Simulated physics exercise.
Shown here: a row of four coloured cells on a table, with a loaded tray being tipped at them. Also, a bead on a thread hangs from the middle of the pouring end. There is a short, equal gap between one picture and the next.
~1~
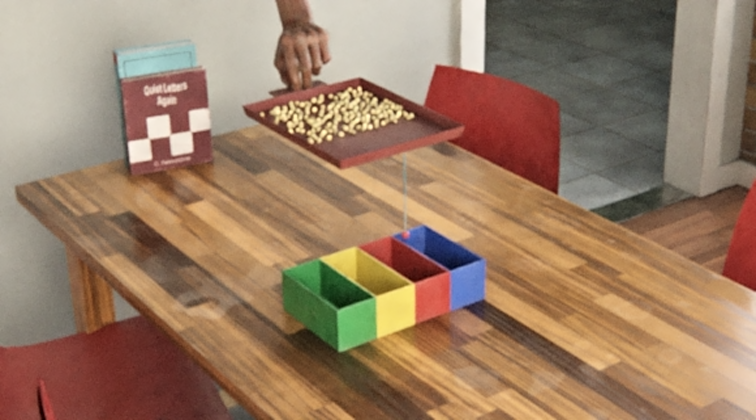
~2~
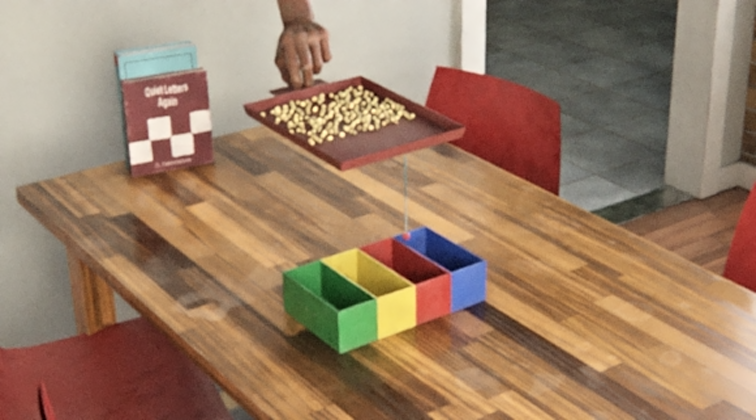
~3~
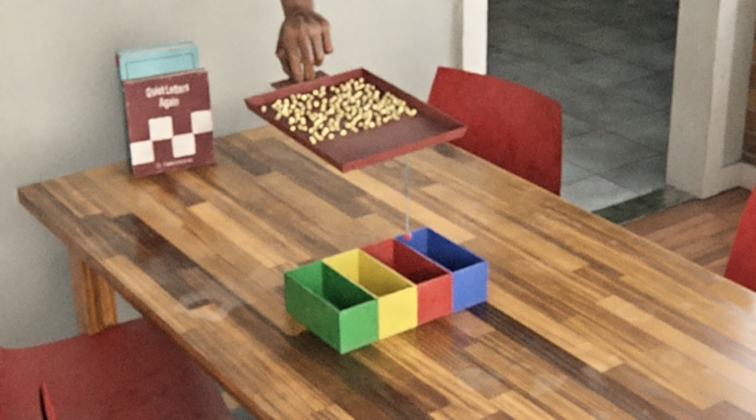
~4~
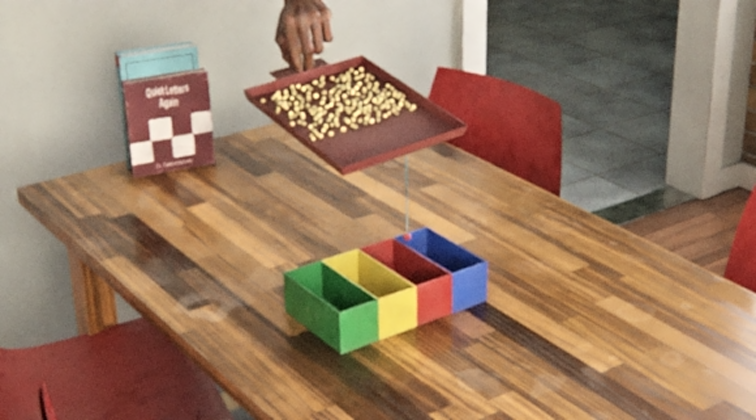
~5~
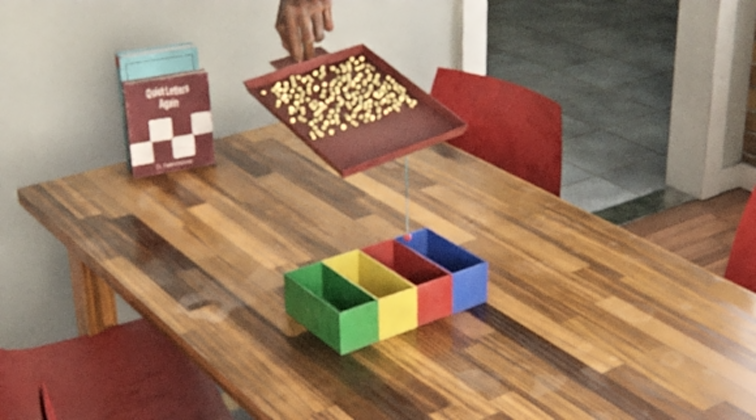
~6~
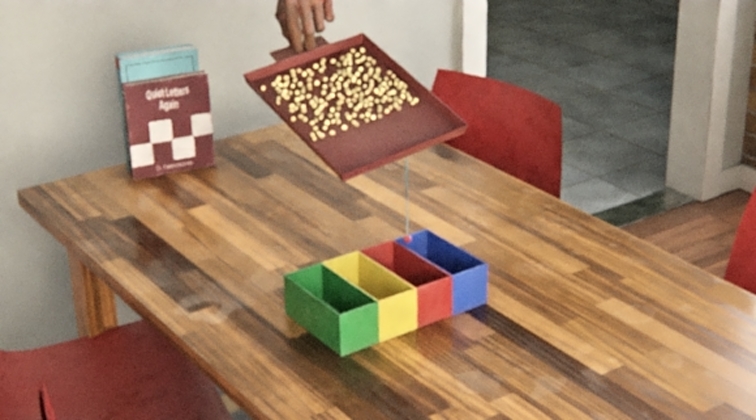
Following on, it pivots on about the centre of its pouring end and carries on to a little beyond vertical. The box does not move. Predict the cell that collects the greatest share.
The yellow cell collects the greatest share.
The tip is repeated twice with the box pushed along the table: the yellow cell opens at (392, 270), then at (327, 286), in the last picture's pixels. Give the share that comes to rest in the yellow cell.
You'd end up with around 30 per cent and then around 10 per cent.
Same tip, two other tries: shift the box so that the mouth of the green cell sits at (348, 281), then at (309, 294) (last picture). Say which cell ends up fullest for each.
Try 1 - green. Try 2 - yellow.
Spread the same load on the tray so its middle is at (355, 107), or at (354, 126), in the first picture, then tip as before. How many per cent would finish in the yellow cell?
About 80 and 80 per cent.
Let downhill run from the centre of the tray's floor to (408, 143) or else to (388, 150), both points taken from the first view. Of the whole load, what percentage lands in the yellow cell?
The first try gives close to 0 percent; the next gives 30 percent.
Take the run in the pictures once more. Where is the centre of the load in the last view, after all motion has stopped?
Roughly at pixel (372, 312).
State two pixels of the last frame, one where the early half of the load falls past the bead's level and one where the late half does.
Near (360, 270) and later near (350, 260).
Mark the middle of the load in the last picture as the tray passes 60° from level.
The middle of the pieces sits at roughly (358, 181).
Soon, tray tipped steeply; about two thirds on the tray; a small part in the yellow cell; a small part in the green cell; about a quarter falling or outside the box.
A while on, tray tipped right over; about a quarter on the tray; about half in the yellow cell; a small part in the green cell; a small part in the red cell; a stray few in the blue cell; a small part falling or outside the box.
Towards the end, tray tipped past a quarter turn; most in the yellow cell; a small part in the green cell; a small part in the red cell; a stray few in the blue cell; a stray few falling or outside the box.
Finally, tray tipped past a quarter turn; most in the yellow cell; a small part in the green cell; a small part in the red cell; a stray few in the blue cell; a stray few outside the box.
